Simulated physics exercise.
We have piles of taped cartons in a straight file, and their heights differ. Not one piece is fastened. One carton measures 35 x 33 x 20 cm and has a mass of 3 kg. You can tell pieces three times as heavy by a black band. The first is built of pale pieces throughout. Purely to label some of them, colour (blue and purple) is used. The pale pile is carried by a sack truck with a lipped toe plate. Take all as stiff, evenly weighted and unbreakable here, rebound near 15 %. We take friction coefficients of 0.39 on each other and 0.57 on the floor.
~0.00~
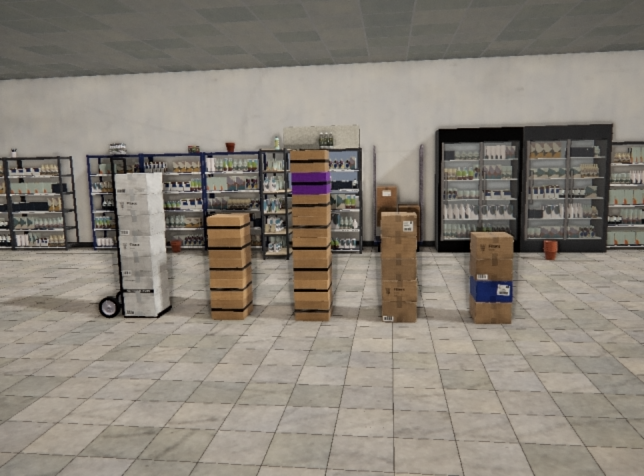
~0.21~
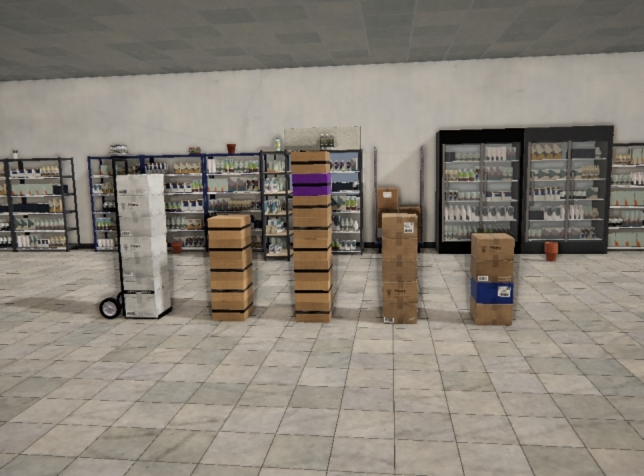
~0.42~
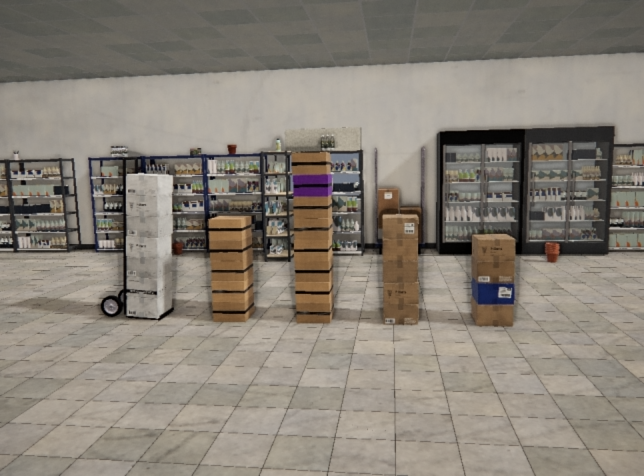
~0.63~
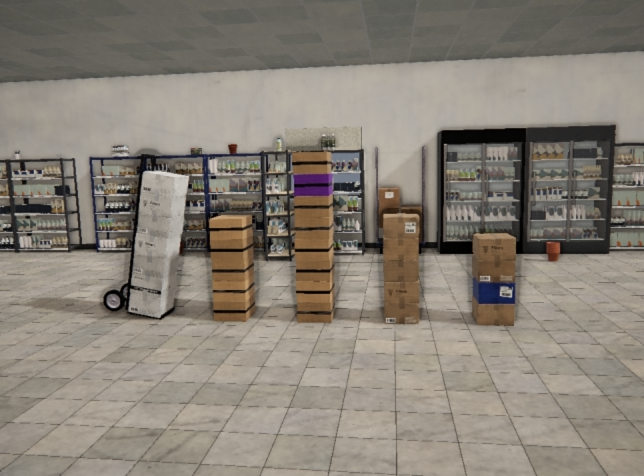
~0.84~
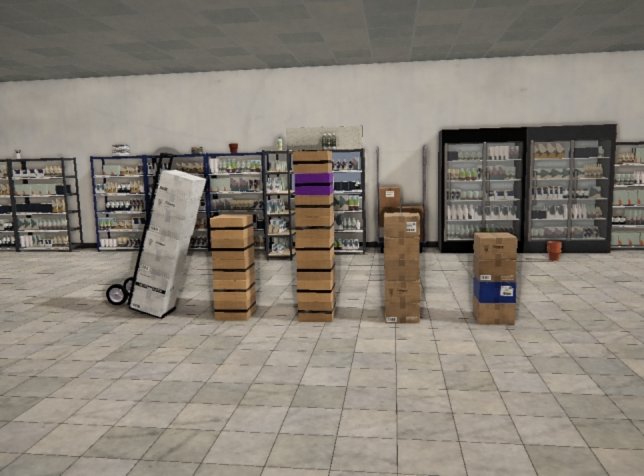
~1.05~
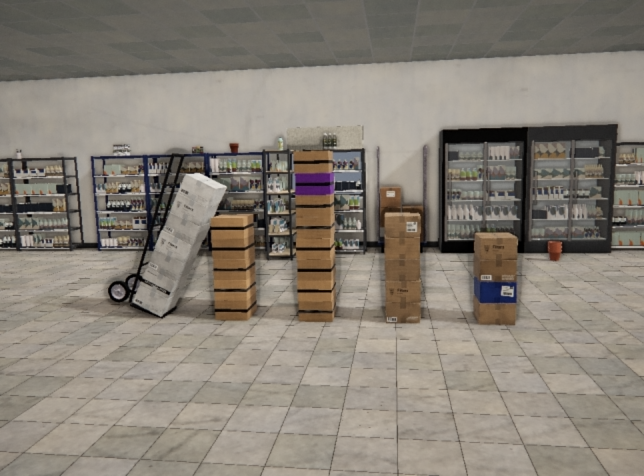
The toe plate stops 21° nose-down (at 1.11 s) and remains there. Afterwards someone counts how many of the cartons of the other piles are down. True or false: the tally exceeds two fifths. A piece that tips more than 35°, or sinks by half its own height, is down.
False.
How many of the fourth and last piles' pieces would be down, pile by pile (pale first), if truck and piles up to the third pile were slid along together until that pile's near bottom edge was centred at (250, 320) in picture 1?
In that case fourth pile 0 and last pile 0.
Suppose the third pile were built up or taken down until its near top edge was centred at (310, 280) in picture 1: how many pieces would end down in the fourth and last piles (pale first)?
Counts down - fourth: 0; last: 0.
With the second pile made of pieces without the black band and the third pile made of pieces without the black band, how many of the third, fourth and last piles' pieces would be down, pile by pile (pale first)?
Pile by pile that makes third 8, fourth 4, last 2.
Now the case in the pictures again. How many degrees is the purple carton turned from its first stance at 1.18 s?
Some 0 degrees.
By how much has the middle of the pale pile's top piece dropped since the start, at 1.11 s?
Drop so far: Roughly 10 cm.
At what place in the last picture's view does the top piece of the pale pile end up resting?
(245, 205).
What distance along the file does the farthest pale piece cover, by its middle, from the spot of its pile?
100 cm.
Around 1.11 s, 0 of the pale pile down; none of the 22 other cartons down.
Around 1.18 s, 1 of the pale pile down; none of the 22 other cartons down.
Around 1.36 s, 1 of the pale pile down; none of the 22 other cartons down, 1 disturbed.
Finally (2.2 s), 1 of the pale pile down; none of the 22 other cartons down, 1 disturbed; purple carton unmoved; blue carton unmoved. That is 0 per cent. Seen by the last camera, middles, purple carton near (315, 184), blue carton near (495, 288).
